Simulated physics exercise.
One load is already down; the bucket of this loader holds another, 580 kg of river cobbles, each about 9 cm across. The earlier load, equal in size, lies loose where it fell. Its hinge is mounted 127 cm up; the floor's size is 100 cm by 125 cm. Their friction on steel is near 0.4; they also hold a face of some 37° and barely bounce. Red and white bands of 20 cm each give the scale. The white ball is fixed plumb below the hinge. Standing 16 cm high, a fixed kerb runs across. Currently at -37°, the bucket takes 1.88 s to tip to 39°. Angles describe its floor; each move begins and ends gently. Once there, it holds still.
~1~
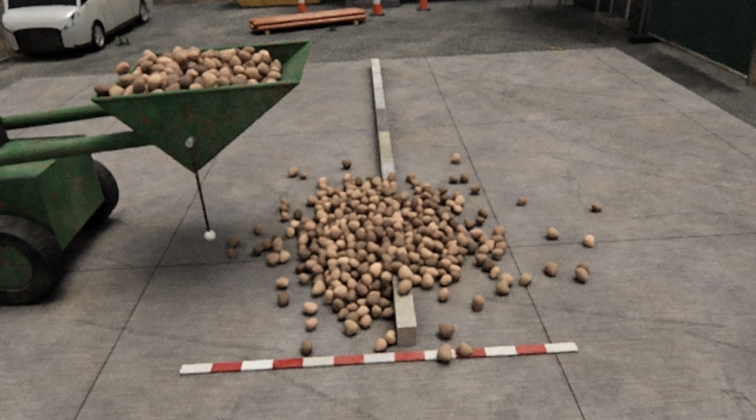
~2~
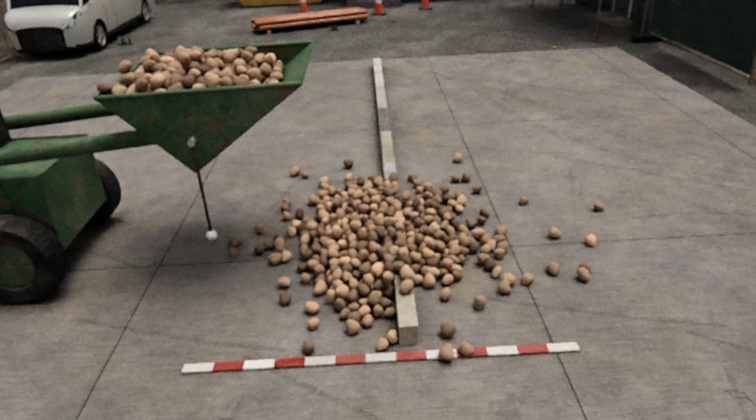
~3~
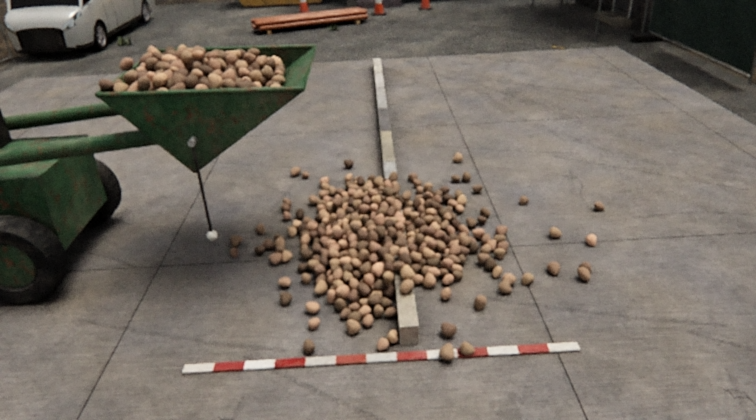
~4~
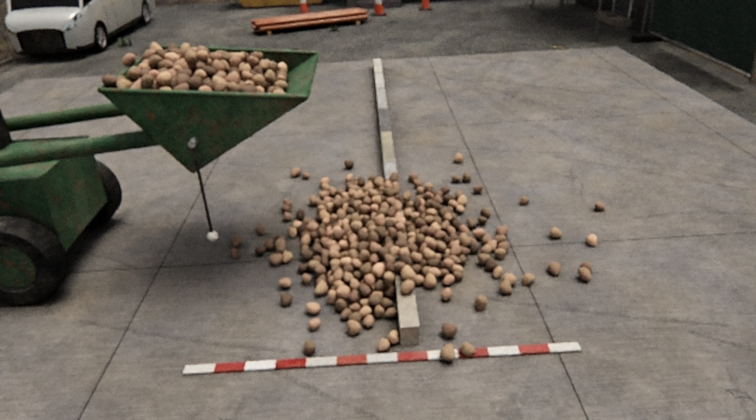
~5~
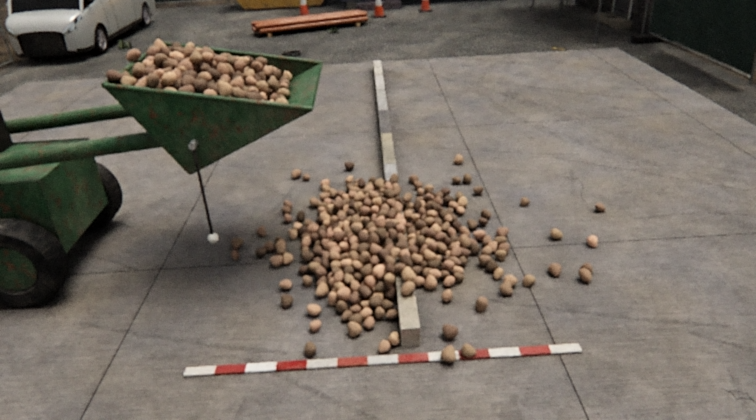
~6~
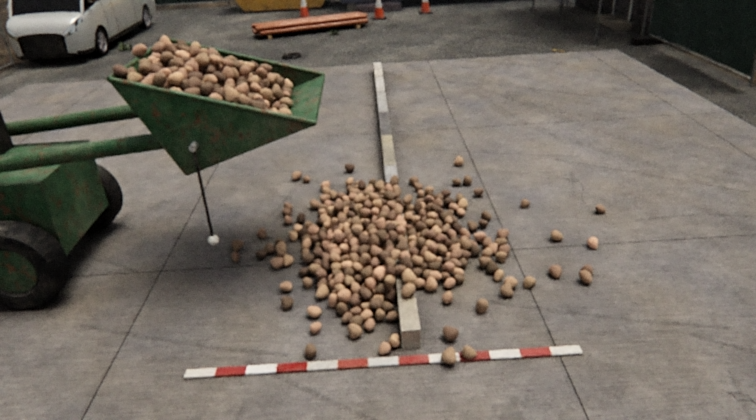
A green loader slowly tilts its bucket of round brown lumps beside a loose pile.
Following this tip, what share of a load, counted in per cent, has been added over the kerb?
7 per cent, roughly.
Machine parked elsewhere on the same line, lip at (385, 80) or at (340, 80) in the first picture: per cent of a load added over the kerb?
Some 85 percent first and 35 percent second.
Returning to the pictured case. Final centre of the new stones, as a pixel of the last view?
Their centre ends up near (331, 230).
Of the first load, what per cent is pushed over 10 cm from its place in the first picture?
15 %.
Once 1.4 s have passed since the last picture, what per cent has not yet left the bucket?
Near 25 per cent of the load is held.
Then, 0.8 s after the last picture the floor is at 27°; in per cent of one load, 95 in the bucket, 79 on this side of the kerb, 26 over the kerb; the foremost stones are at (566, 246).
Then, 1.4 s after the last picture the floor is at 39°; in per cent of one load, 27 in the bucket, 146 on this side of the kerb, 27 over the kerb; the foremost stones are at (566, 246).
Then, 1.7 s after the last picture the floor is at 39°; in per cent of one load, 1 in the bucket, 170 on this side of the kerb, 29 over the kerb; the foremost stones are at (566, 246).
Then, 4.5 s after the last picture the floor is at 39°; in per cent of one load, 0 in the bucket, 168 on this side of the kerb, 33 over the kerb; the foremost stones are at (566, 246). Net gain over the kerb, 7.
